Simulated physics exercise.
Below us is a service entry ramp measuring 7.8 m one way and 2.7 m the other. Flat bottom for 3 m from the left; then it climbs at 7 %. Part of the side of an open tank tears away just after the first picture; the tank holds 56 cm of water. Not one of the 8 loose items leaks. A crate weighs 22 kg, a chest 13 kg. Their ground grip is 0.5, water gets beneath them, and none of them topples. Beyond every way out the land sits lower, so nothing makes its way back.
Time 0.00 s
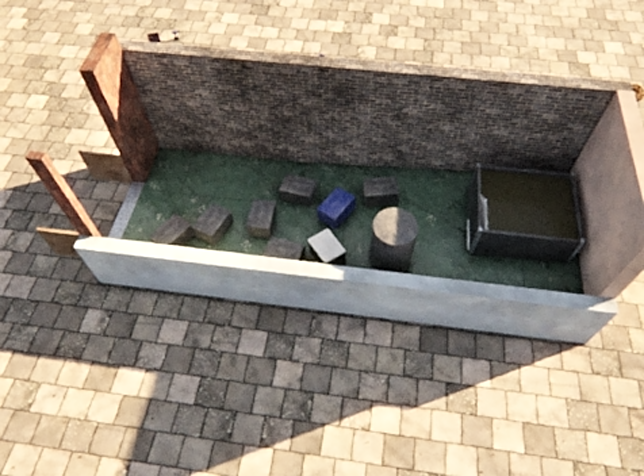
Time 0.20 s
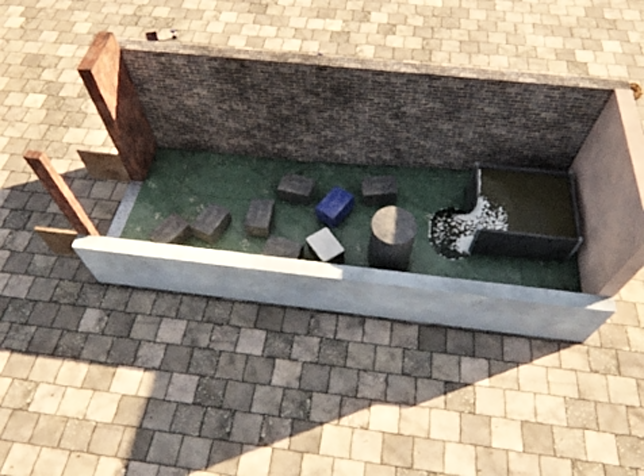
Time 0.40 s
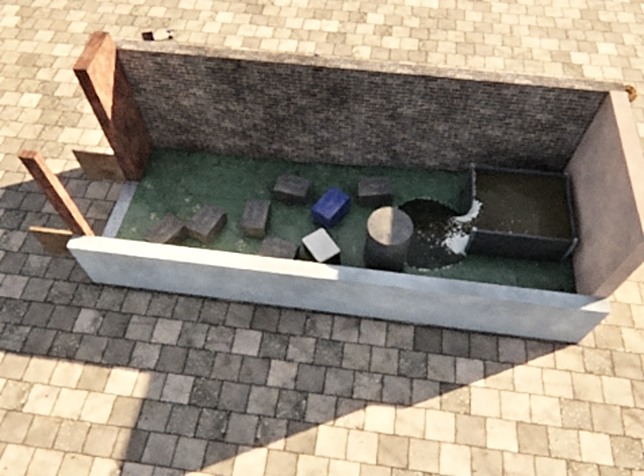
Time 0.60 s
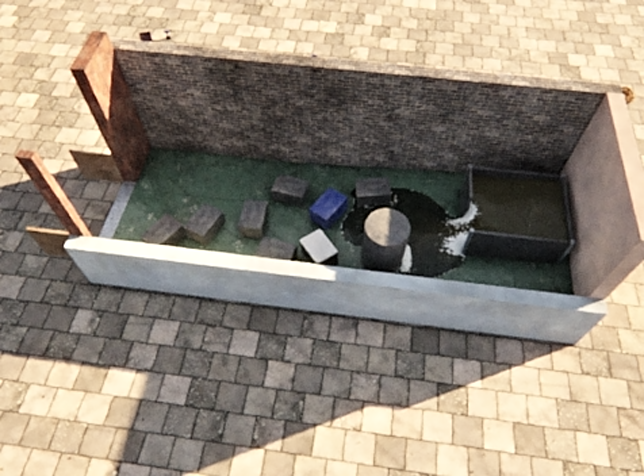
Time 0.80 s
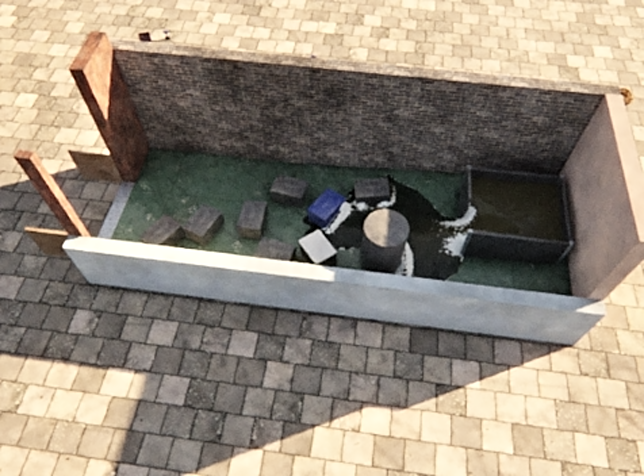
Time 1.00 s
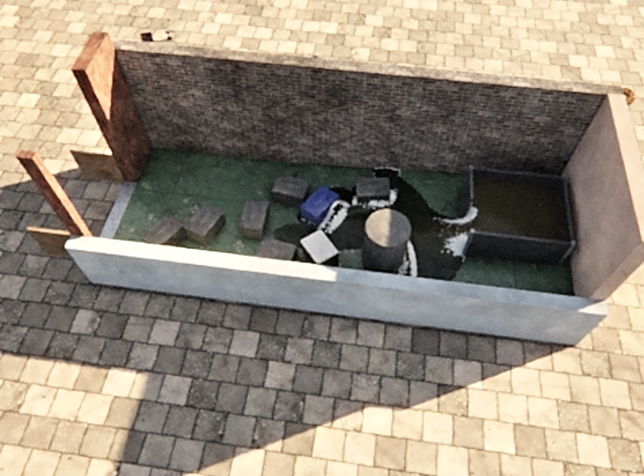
Dark water poured from a break in the tank on the right and spread leftward across the green floor, flowing around the round block and reaching the blue crate, which shifted slightly left.
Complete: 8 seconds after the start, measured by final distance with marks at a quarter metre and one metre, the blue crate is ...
... a long way off.
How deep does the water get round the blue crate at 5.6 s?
About 9 cm.
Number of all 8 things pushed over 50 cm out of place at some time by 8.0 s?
Result: 7.
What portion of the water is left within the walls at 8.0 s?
Around 78 % of the water.
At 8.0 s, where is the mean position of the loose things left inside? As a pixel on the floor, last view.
Mean position: Approximately (166, 229).
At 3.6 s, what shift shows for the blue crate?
It is about 300 cm out of place by then.
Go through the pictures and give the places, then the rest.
The first picture shows the blue crate at (337, 203) rests on the ground; water covers 1.9 m2; 0 of 8 have shifted.
The second picture shows the blue crate at (336, 202) rests on the ground; water covers 2.5 m2; 0 of 8 have shifted.
The third picture shows the blue crate at (332, 203), on the bottom; water covers 3.5 m2; 0 of 8 have shifted.
The fourth picture shows the blue crate at (330, 203), on the bottom; 4.4 m2 under water; 0 of 8 have shifted.
The fifth picture shows the blue crate at (328, 204) rests on the ground; 5.1 m2 under water; 0 of 8 have shifted.
The sixth picture shows the blue crate at (321, 201) rests on the ground, 18 cm from its start; 5.9 m2 under water; 1 of 8 have shifted.
After 1.6 s the blue crate is near (286, 193), 0.8 m from its start, aground; 0 of 8 are out; 0 afloat.
After 3.6 s the blue crate is near (175, 179), 2.9 m from its start, aground; 0 of 8 are out; 1 afloat.
After 5.6 s the blue crate is near (132, 215), 3.5 m from its start, aground; 1 of 8 are out; 6 afloat.
After 8.0 s the blue crate has gone out; 3 of 8 are out; 1 afloat.
